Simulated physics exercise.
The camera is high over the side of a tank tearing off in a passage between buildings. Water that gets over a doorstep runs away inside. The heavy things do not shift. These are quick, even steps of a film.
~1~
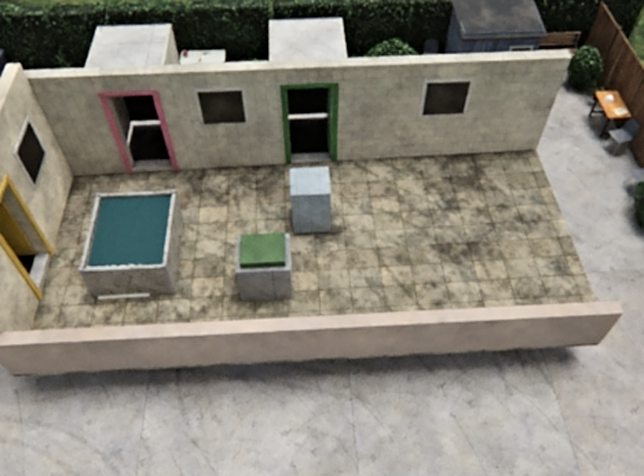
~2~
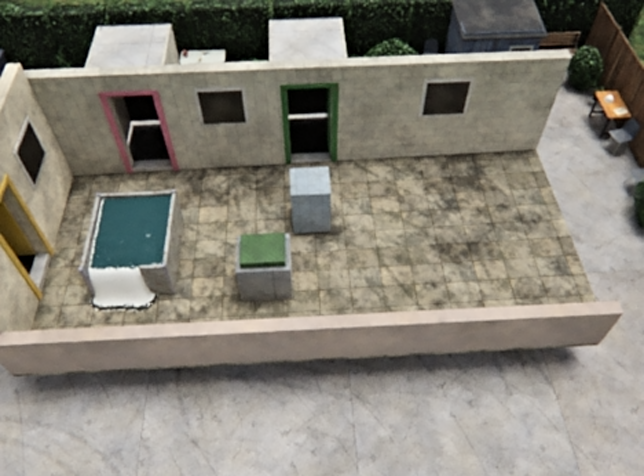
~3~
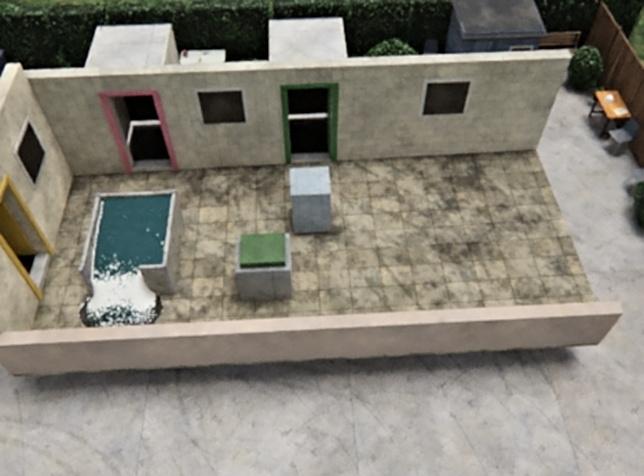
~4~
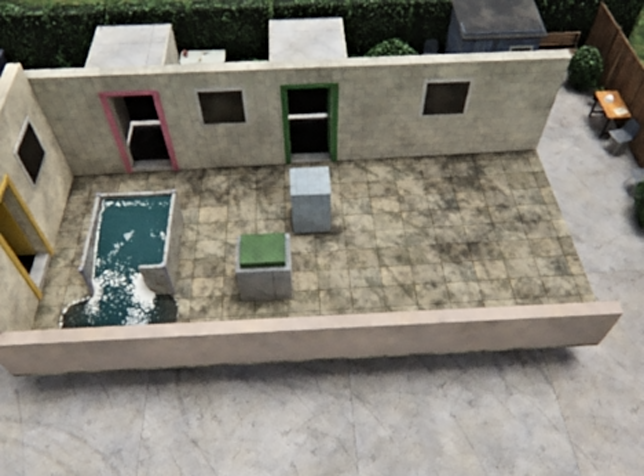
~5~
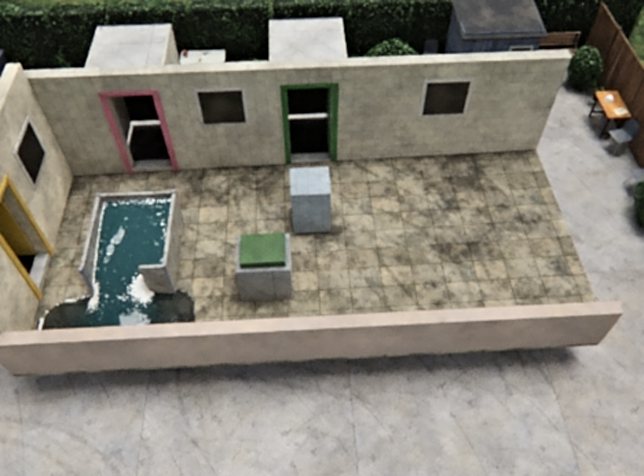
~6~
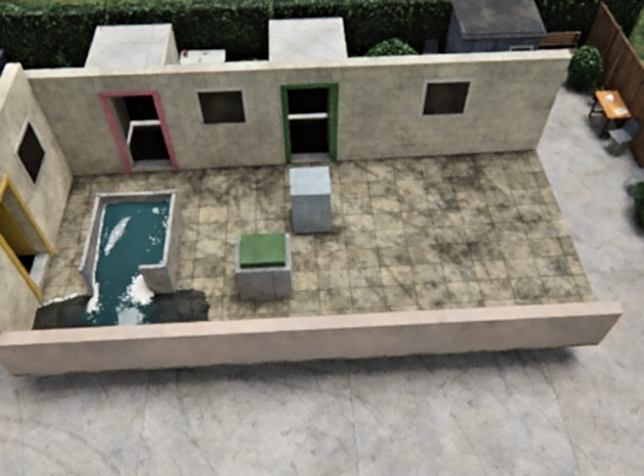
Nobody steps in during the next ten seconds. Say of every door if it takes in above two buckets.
The pink door holds within the limit; the yellow door holds within the limit; the green door holds within the limit.
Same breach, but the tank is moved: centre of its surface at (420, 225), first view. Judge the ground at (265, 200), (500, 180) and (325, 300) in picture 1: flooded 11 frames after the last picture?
In turn: Dry, free of water, covered.
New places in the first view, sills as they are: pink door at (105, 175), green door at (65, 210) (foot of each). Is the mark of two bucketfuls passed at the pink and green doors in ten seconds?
In short: Pink is over; green is over.
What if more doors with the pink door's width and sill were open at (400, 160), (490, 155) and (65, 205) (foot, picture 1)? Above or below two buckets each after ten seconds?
In turn: Holds, holds, passes that mark.
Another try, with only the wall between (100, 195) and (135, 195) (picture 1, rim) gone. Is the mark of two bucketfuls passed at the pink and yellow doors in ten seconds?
Then: Pink door is over; yellow door stays under.
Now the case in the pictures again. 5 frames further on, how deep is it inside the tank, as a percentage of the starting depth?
About 54 per cent.
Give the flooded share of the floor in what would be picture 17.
Some 30 per cent.
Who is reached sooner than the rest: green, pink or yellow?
It is the one in yellow.
A moment on, water covers 15 % of the floor; the pink door not reached, the yellow door wet at the sill, nothing in, the green door not reached.
Next, water covers 30 % of the floor; the pink door not reached, the yellow door wet at the sill, nothing in, the green door not reached.
Then, water covers 50 % of the floor; the pink door wet at the sill, nothing in, the yellow door wet at the sill, nothing in, the green door not reached.
Later, water covers 70 % of the floor; the pink door under two buckets in, the yellow door wet at the sill, nothing in, the green door wet at the sill, nothing in.
In the end, water covers 90 % of the floor; the pink door under two buckets in, the yellow door wet at the sill, nothing in, the green door wet at the sill, nothing in.
